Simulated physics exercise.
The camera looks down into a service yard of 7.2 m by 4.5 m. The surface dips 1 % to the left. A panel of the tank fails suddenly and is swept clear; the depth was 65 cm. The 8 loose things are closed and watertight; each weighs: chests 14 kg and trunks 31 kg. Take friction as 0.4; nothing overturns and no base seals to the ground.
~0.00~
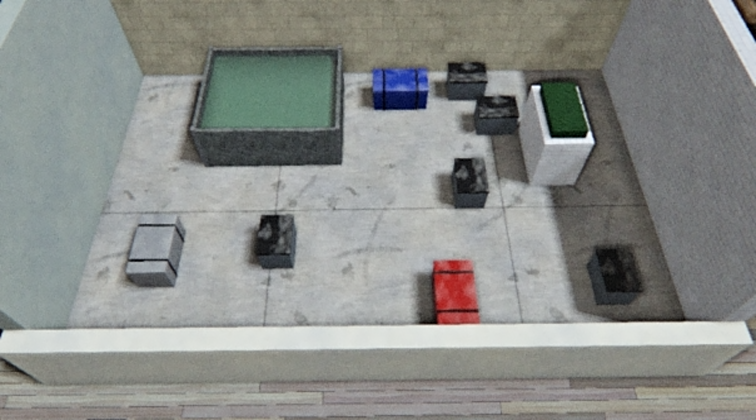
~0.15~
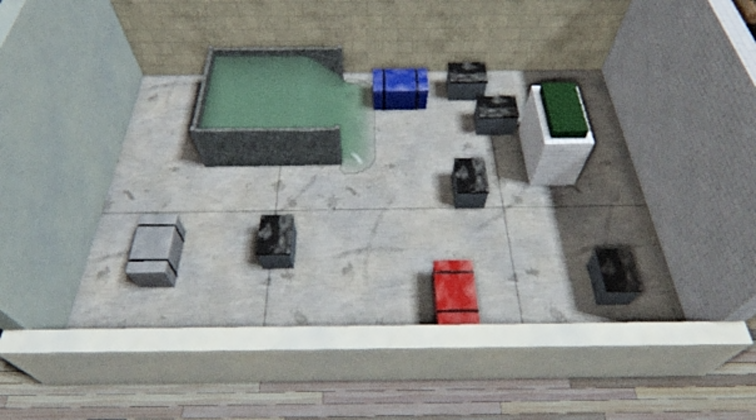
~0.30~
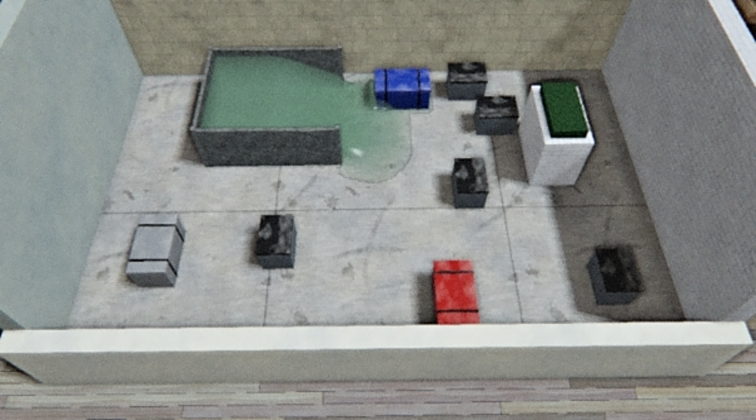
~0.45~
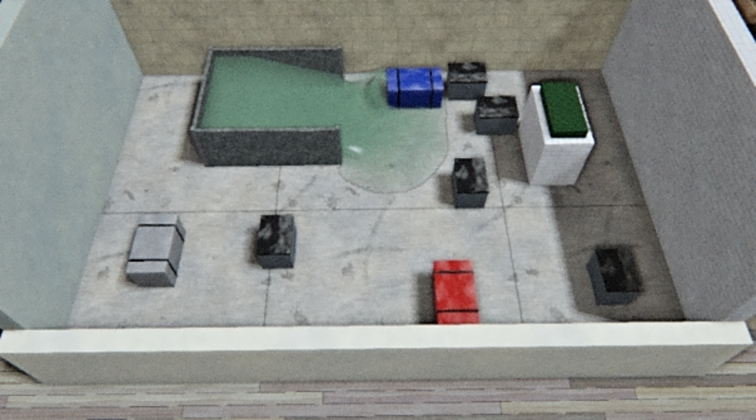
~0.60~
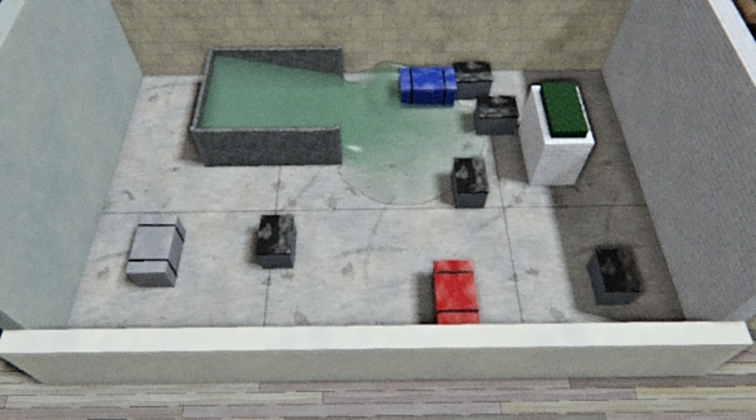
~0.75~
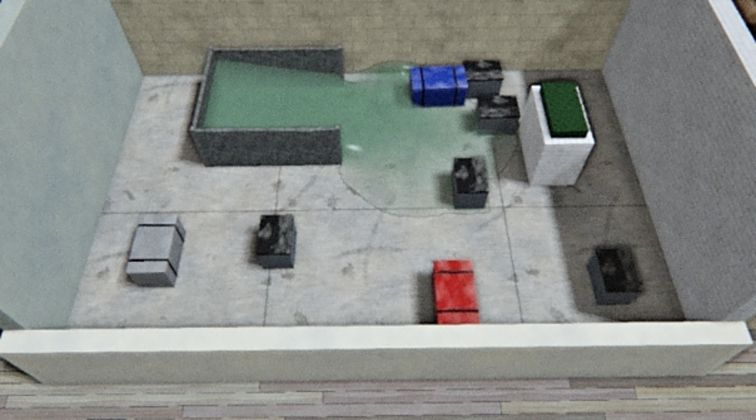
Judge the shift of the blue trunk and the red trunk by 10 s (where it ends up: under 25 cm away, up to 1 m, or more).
Blue trunk ends far away; red trunk travels far.
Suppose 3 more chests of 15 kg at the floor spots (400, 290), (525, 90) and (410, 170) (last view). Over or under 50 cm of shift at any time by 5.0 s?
In that order: More, past it, over.
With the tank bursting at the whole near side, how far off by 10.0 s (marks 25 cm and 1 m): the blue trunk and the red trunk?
In that case the blue trunk stays put, the red trunk gets carried off.
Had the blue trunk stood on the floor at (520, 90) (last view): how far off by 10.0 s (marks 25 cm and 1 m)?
It gets carried off.
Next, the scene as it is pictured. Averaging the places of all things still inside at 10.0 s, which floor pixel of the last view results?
Near (293, 221).
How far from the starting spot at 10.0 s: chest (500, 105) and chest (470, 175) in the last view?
In turn: 450 cm, 300 cm.
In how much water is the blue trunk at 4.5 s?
Roughly 14 cm.
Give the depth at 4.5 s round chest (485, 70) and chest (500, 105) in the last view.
About 13 and 15 cm.
After 2.0 s the blue trunk is near (552, 70), 2.2 m from its start, afloat; the red trunk is near (456, 291), 0.0 m from its start, aground; 3 afloat.
After 4.5 s the blue trunk is near (556, 87), 2.2 m from its start, afloat; the red trunk is near (398, 282), 0.7 m from its start, aground; 5 afloat.
After 7.0 s the blue trunk is near (560, 89), 2.3 m from its start, aground; the red trunk is near (270, 249), 2.2 m from its start, aground; 4 afloat.
After 10.0 s the blue trunk is near (560, 89), 2.3 m from its start, aground; the red trunk is near (186, 245), 3.2 m from its start, aground; 2 afloat.
